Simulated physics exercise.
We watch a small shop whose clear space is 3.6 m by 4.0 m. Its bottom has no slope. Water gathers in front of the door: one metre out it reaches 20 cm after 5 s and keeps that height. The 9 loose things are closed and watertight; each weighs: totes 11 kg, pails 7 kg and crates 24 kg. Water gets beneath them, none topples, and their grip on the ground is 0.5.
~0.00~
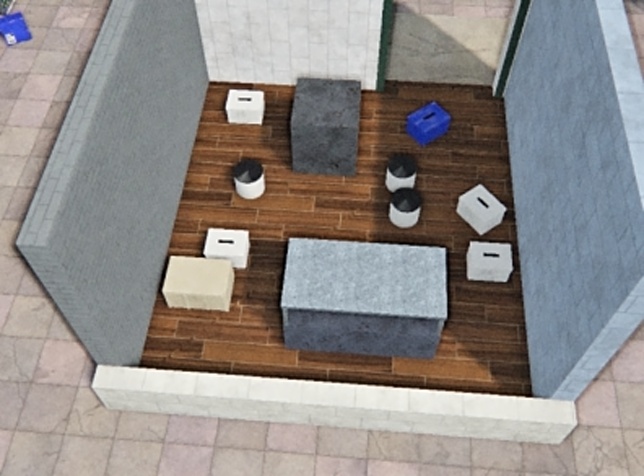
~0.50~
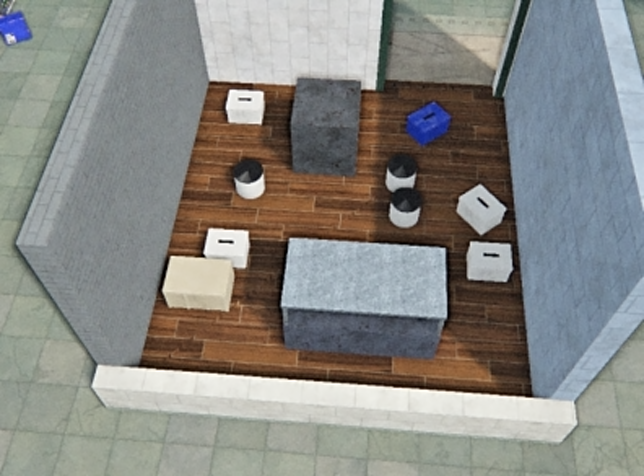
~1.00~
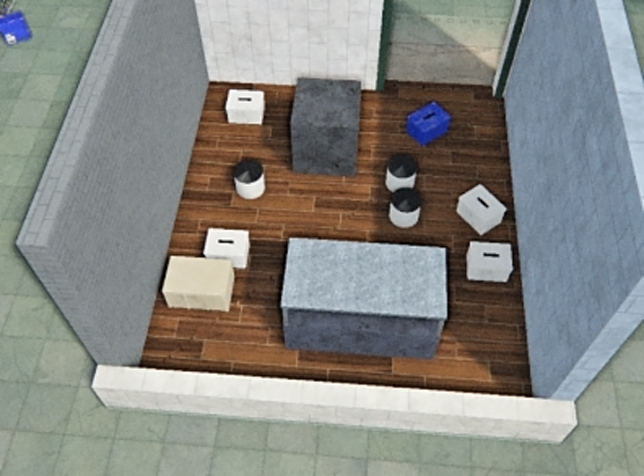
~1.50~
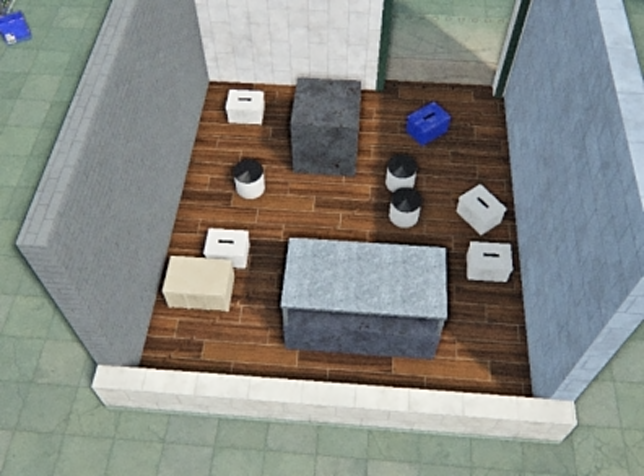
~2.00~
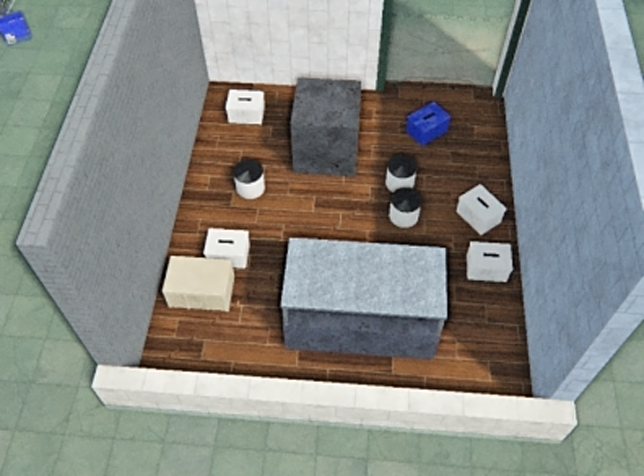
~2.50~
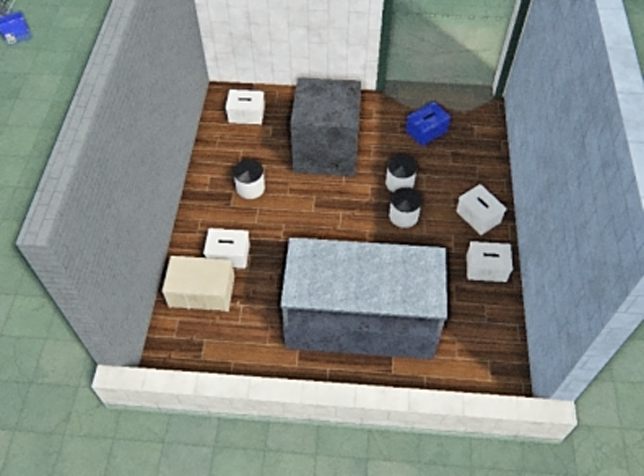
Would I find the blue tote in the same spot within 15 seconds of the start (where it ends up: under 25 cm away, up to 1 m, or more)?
The blue tote gets carried off.
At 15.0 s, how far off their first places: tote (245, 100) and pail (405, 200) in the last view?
In turn: 100 cm, 200 cm.
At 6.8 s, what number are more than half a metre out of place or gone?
I count 5.
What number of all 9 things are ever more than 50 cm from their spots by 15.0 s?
That makes 8.
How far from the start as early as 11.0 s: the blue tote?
Roughly 350 cm by then.
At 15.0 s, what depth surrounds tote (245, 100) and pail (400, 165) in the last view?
Roughly 12 and 11 cm.
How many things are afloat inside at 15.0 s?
I count 9.
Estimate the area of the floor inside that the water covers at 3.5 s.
About 1.5 m2.
After 3.5 s the blue tote is near (429, 117), 0.0 m from its start, aground; 0 afloat.
After 6.8 s the blue tote is near (463, 239), 1.7 m from its start, afloat; 2 afloat.
After 11.0 s the blue tote is near (271, 364), 3.5 m from its start, afloat; 6 afloat.
After 15.0 s the blue tote is near (193, 282), 3.3 m from its start, afloat; 9 afloat.
